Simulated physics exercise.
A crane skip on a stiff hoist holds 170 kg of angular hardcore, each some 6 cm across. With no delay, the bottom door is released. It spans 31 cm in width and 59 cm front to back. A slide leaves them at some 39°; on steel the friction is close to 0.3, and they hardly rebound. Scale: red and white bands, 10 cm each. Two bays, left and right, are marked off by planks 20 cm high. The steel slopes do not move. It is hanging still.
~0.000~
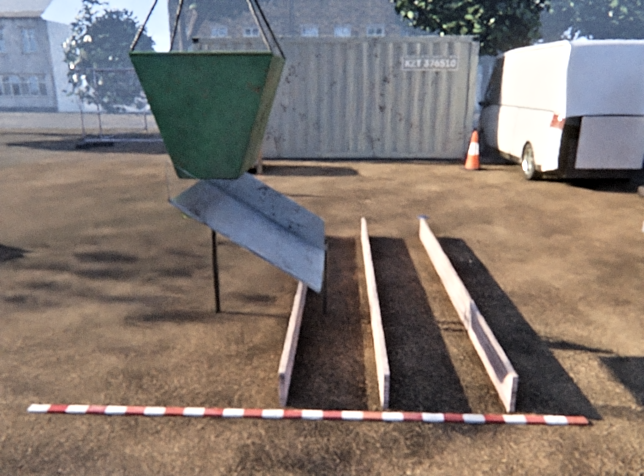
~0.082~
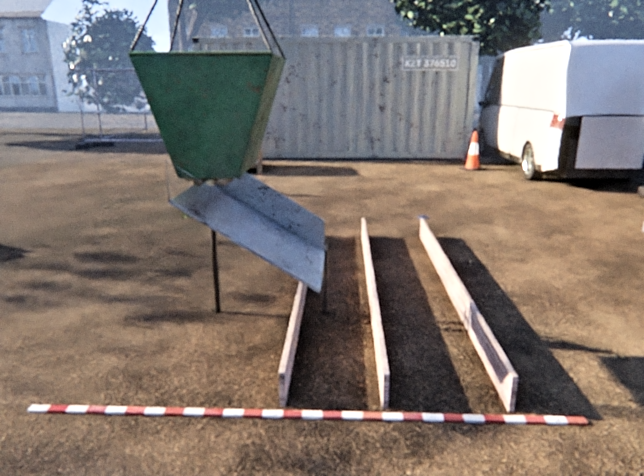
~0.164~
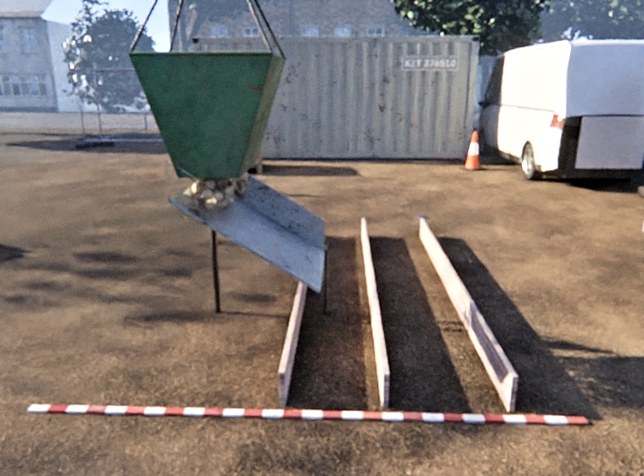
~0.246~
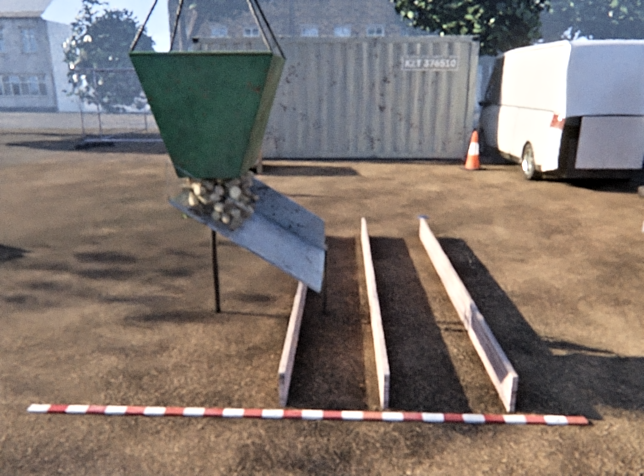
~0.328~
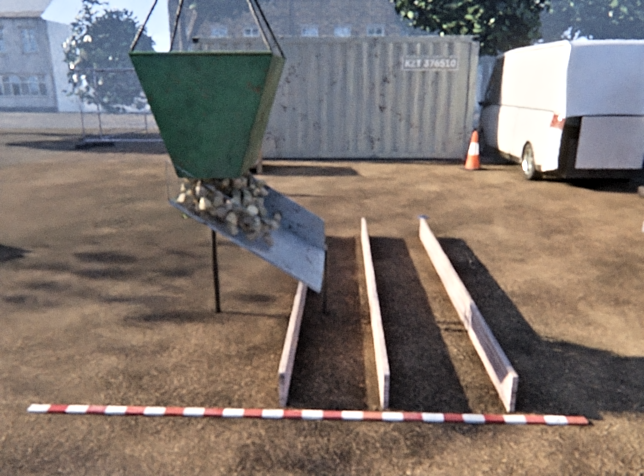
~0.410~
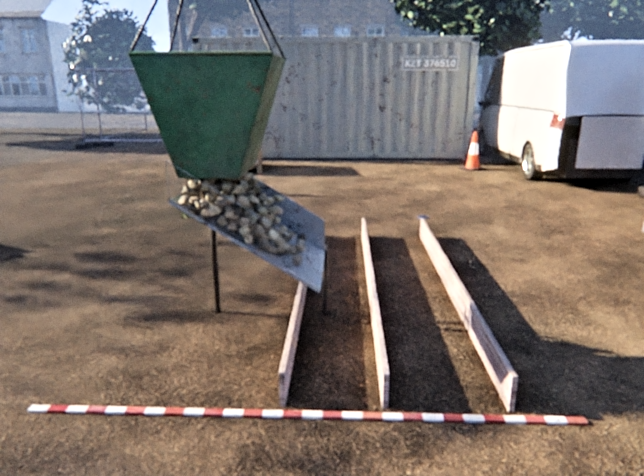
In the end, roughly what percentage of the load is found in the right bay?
Roughly 45 % of the load is found there.
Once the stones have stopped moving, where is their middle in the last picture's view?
(371, 340).
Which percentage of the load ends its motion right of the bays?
About 0 percent.
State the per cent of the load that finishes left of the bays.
Load share: Around 0 %.
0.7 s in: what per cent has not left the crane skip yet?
Something like 35 per cent.
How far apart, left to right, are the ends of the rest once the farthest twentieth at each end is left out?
The stretch runs about 80 cm.
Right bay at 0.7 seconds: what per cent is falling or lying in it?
At that moment: About 0 %.
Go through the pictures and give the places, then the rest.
The outlet is at (207, 169); nothing has dropped yet, in the first picture.
The outlet is at (207, 169); 4 % is out, in the second picture.
Outlet at (207, 169), the stream shows down to (228, 195); 86 % still inside, in the third picture.
Outlet at (207, 169), the stream shows down to (244, 214); 75 % still inside, in the fourth picture.
Outlet at (207, 169), the stream shows down to (268, 228); 66 % still inside, in the fifth picture.
Outlet at (207, 169), the stream shows down to (299, 247); 58 % still inside, in the sixth picture.
After 0.7 s, 34 % in the crane skip, 54 % on the steel, 11 % falling or lying in the left bay, 1 % falling or lying in the right bay; the stones farthest right are at (395, 322).
After 1.1 s, 7 % in the crane skip, 48 % on the steel, 32 % falling or lying in the left bay, 13 % falling or lying in the right bay; the stones farthest right are at (463, 340).
After 1.7 s, 0 % in the crane skip, 12 % on the steel, 56 % falling or lying in the left bay, 32 % falling or lying in the right bay; the stones farthest right are at (474, 348).
After 2.6 s, 0 % in the crane skip, 55 % falling or lying in the left bay, 45 % falling or lying in the right bay; the stones farthest right are at (470, 345).
After 4.5 s, 0 % in the crane skip, 55 % in the left bay, 45 % in the right bay; the stones farthest right are at (472, 344).
